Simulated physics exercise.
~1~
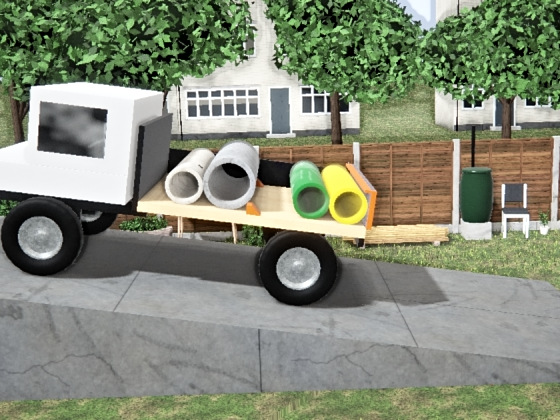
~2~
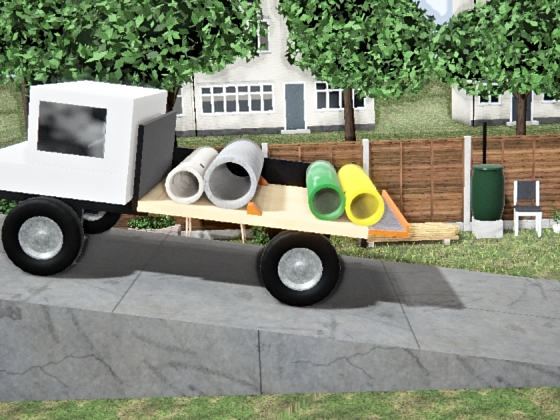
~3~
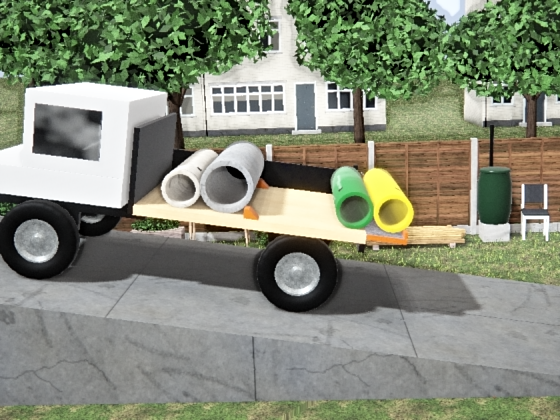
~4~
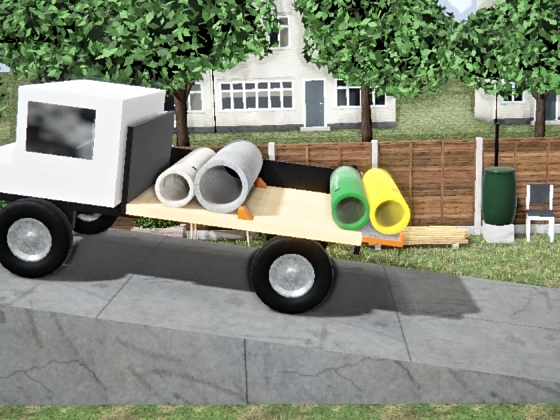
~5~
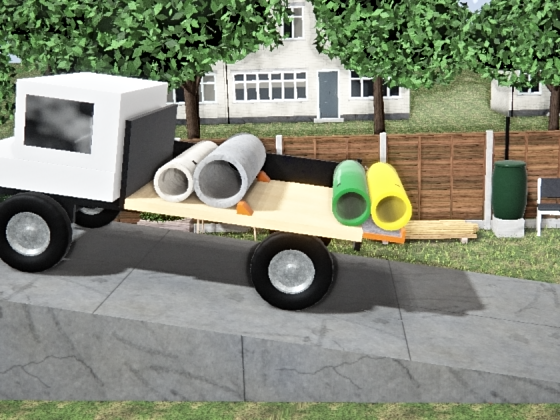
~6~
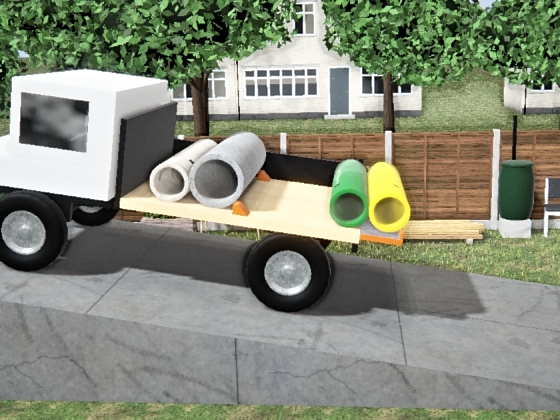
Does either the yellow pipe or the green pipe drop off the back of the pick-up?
No, neither of them drops off. The yellow pipe comes to rest on the lowered tailgate and the green one stays beside it at the end of the bed.
